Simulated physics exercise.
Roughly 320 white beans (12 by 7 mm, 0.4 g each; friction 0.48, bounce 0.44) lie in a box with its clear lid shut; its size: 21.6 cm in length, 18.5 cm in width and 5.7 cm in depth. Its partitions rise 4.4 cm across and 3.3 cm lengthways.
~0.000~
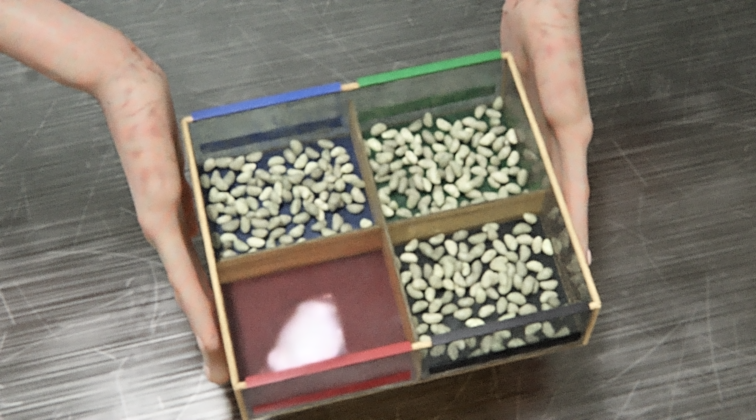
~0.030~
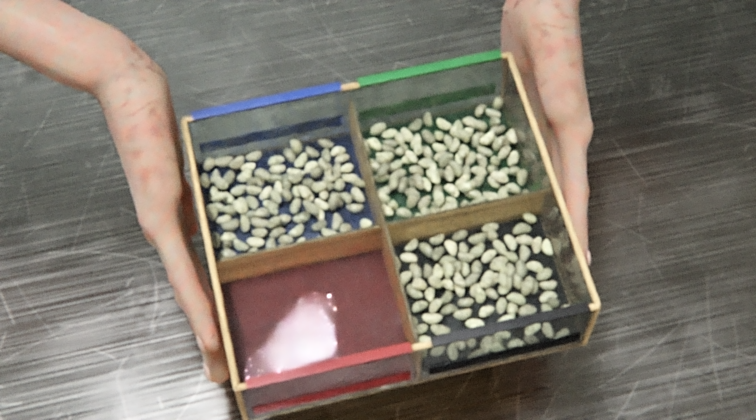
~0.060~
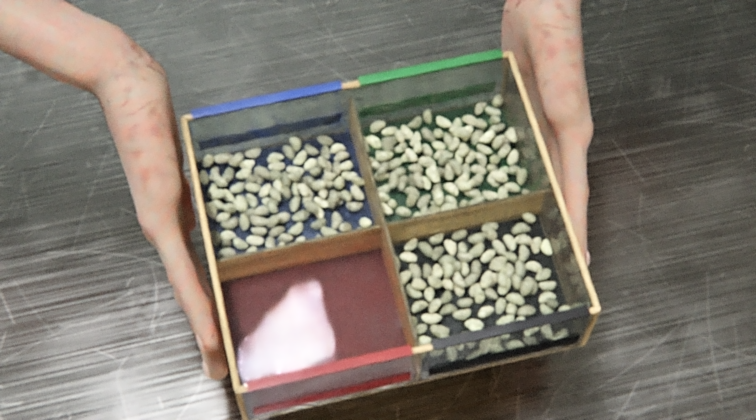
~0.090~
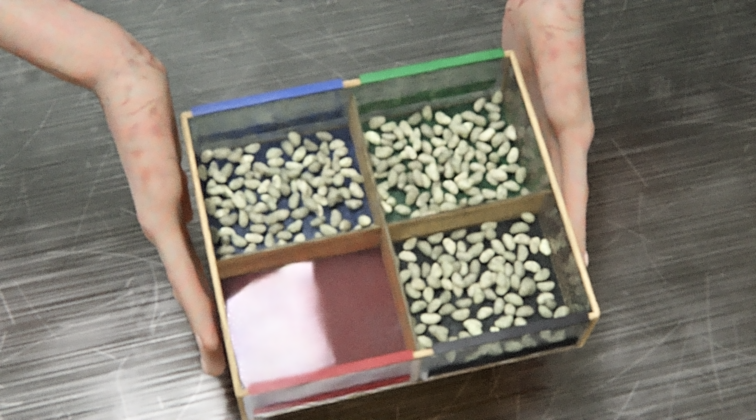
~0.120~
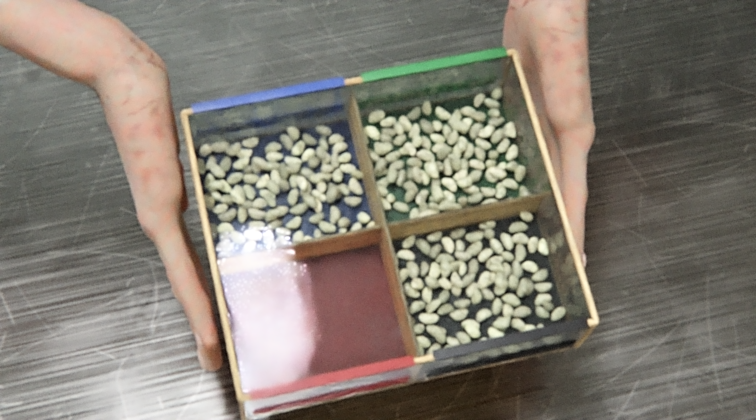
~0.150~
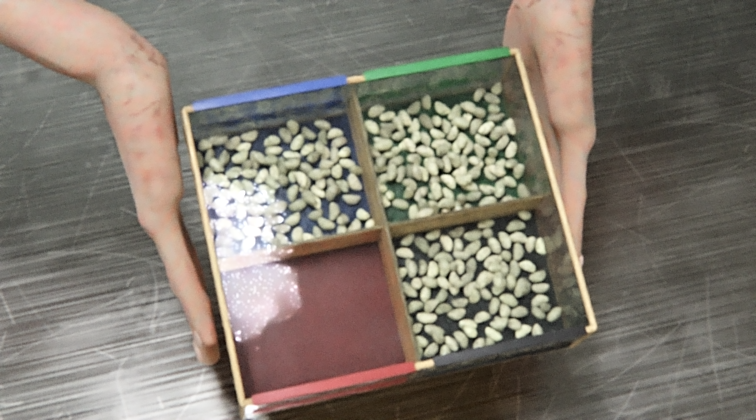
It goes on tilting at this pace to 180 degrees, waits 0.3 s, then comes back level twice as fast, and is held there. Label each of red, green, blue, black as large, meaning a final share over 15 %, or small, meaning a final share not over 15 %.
Red: Large; green: Small; blue: Small; black: Large.
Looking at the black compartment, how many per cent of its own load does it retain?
I'd say around 100 per cent.
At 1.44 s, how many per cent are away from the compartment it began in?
Near 65 in a hundred.
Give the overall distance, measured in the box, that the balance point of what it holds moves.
I'd put it at close to 9.0 centimetres.
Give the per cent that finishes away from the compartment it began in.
Some 70 per cent.
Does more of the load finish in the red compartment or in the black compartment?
Comparing the two, more of the load settles in the black compartment.
After 0.86 s, tilt 119 degrees; red 10 %, green 25 %, blue 20 %, black 45 %; middle of all pieces near (409, 225).
After 1.44 s, tilt 180 degrees; red 25 %, black 70 %; middle of all pieces near (368, 147).
Then, at 1.99 s, tilt 90 degrees; red 25 %, black 75 %; middle of all pieces near (425, 284).
After 2.50 s, tilt 0 degrees; red 25 %, black 75 %; middle of all pieces near (473, 326).
At rest (3.2 s), red 25 %, green 0 %, blue 0 %, black 75 %.
